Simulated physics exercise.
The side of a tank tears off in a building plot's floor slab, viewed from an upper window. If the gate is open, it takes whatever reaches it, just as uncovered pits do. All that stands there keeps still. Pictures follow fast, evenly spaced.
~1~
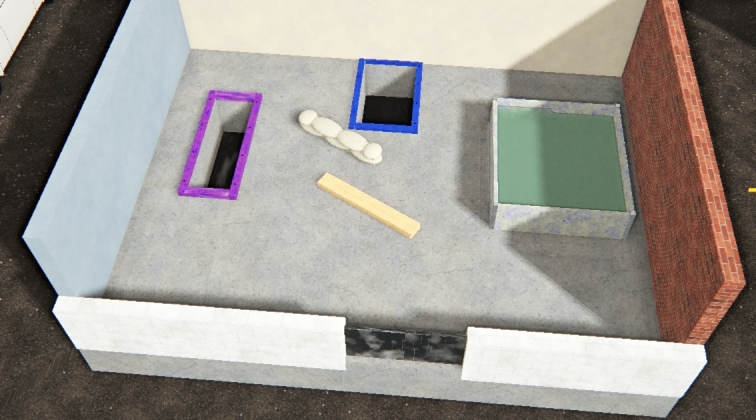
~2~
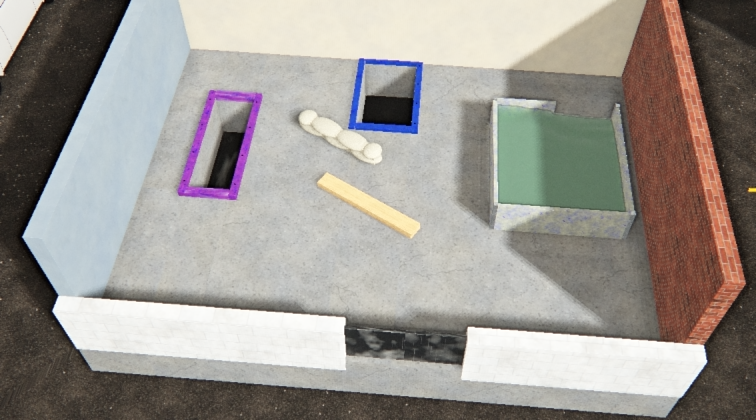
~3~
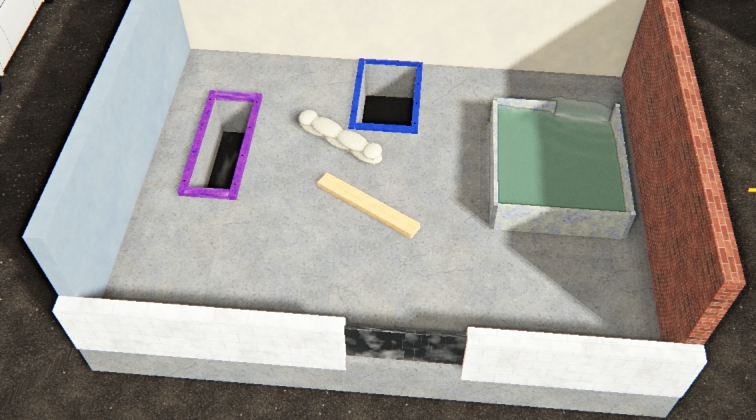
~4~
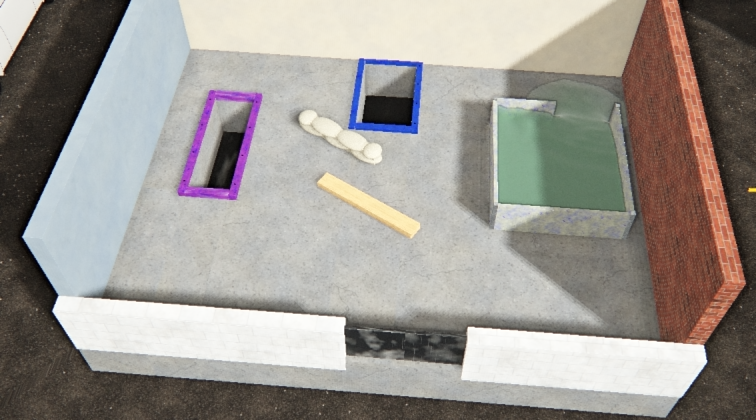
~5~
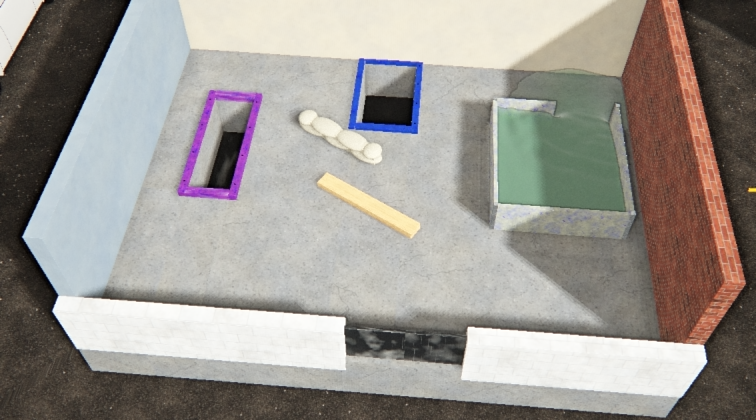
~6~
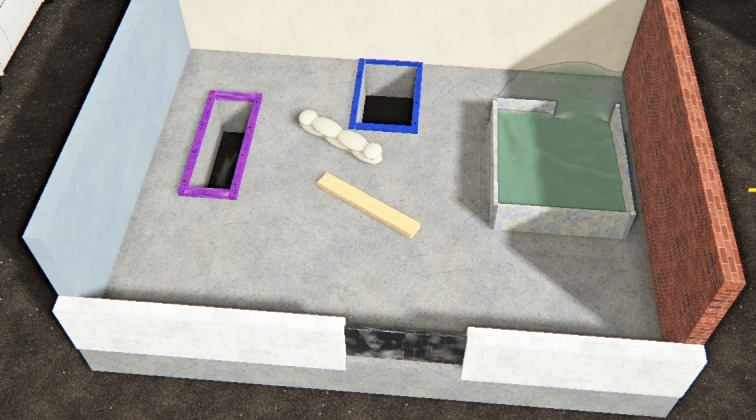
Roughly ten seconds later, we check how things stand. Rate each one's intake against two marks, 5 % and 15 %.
Ratings: Gate - below the 5 % mark; blue pit - above the 15 % mark; purple pit - below the 5 % mark.
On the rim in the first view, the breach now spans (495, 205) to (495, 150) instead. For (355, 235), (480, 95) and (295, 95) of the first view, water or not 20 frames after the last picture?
So the first one is drenched, the next left untouched, and the last drenched.
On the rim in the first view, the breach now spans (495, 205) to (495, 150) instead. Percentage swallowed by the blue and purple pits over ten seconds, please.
Result - blue: 8 %; purple: 4 %.
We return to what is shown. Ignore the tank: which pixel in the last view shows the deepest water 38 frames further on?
Deepest spot: Near (606, 114).
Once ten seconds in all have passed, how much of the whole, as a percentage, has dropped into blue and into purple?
First 24 %, then 0 %.
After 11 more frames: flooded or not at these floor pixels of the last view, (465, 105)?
Result: Inundated.
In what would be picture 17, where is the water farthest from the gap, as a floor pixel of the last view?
The front's farthest point is close to (423, 66).
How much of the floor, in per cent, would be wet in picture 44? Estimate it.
Estimated share: Around 35 %.
A moment on, water covers 5 % of the floor; the gate 0 %, the blue pit 0 %, the purple pit 0 %.
Next, water covers 15 % of the floor; the gate 0 %, the blue pit 0 %, the purple pit 0 %.
Then, water covers 20 % of the floor; the gate 0 %, the blue pit 8 %, the purple pit 0 %.
Later, water covers 35 % of the floor; the gate 0 %, the blue pit 19 %, the purple pit 0 %.
In the end, water covers 55 % of the floor; the gate 0 %, the blue pit 25 %, the purple pit 0 %.
